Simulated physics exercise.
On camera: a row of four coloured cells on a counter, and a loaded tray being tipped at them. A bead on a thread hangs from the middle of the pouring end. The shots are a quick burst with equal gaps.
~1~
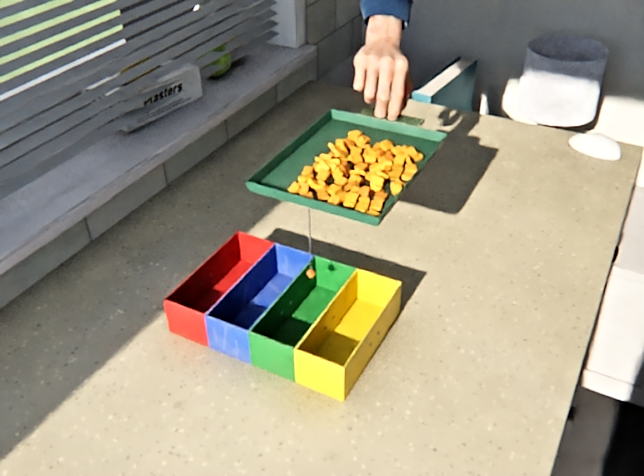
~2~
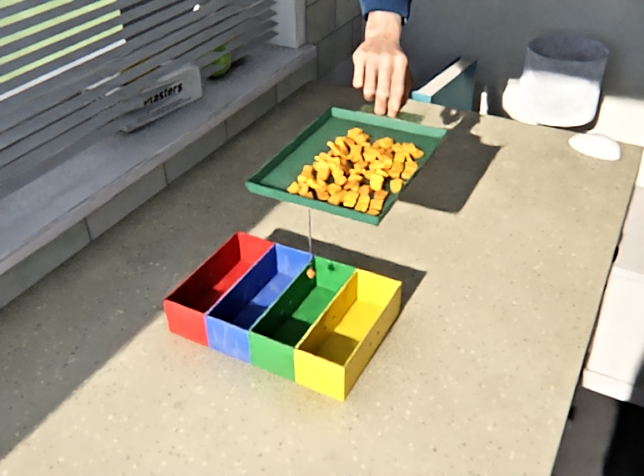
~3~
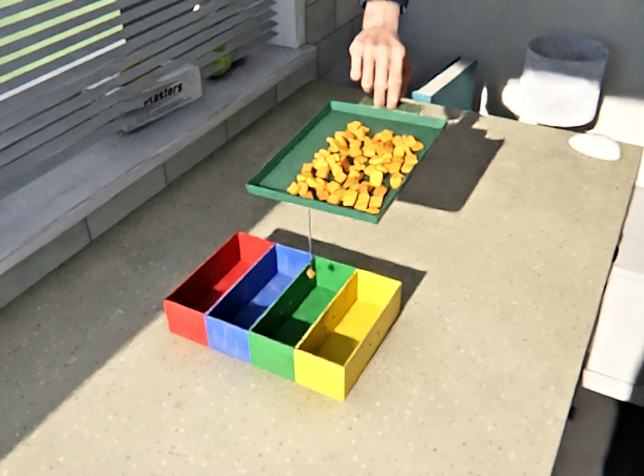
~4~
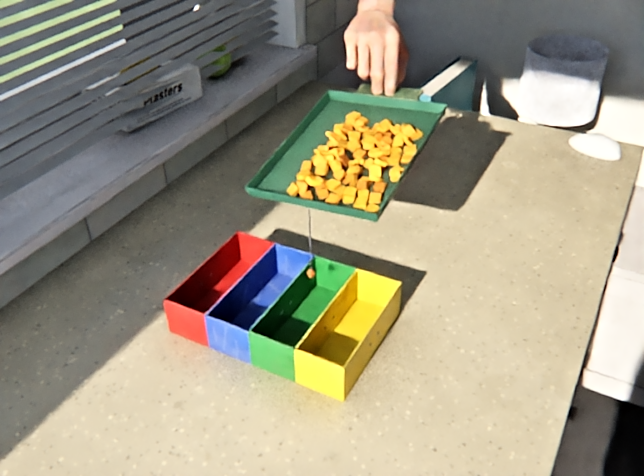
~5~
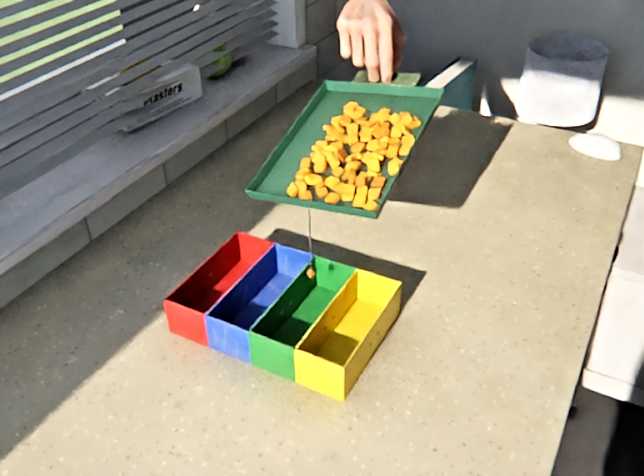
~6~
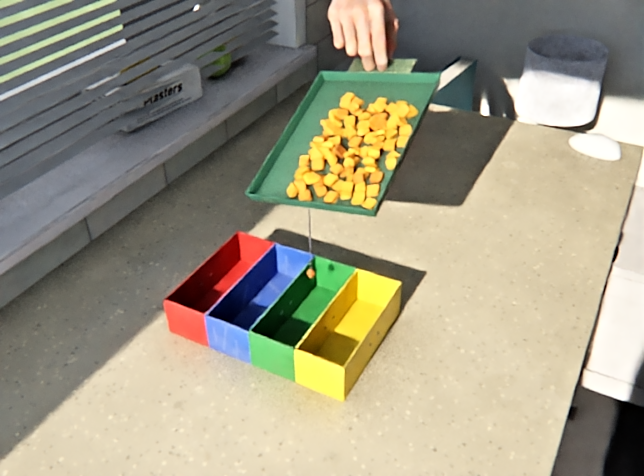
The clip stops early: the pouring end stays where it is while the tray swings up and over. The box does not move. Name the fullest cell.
Fullest: The blue cell.
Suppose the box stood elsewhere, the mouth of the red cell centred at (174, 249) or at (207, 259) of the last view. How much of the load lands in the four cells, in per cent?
The first gives 100 %, the second 100 %.
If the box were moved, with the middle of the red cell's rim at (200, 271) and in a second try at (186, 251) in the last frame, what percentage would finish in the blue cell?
First some 60, then 20 per cent.
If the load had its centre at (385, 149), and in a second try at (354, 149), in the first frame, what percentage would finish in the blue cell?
Near 60 % and 70 %.
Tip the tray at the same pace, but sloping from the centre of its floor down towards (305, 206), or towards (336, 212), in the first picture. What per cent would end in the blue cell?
First some 30, then 0 per cent.
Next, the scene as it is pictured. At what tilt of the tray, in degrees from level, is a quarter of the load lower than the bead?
Near 85 degrees.
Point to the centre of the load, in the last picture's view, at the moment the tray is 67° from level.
Roughly at (287, 182).
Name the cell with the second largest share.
Second comes red.
Soon after the last picture, tray tipped steeply; nearly all on the tray; a small part falling or outside the box.
A little later, tray tipped past a quarter turn; about a quarter on the tray; about a third in the blue cell; about a quarter in the red cell; a small part in the green cell; about a quarter falling or outside the box.
Later still, tray tipped past a quarter turn; about half in the blue cell; about a quarter in the red cell; about a quarter in the green cell.
At rest, tray tipped past a quarter turn; about half in the blue cell; about a quarter in the red cell; about a quarter in the green cell; none in the yellow cell.
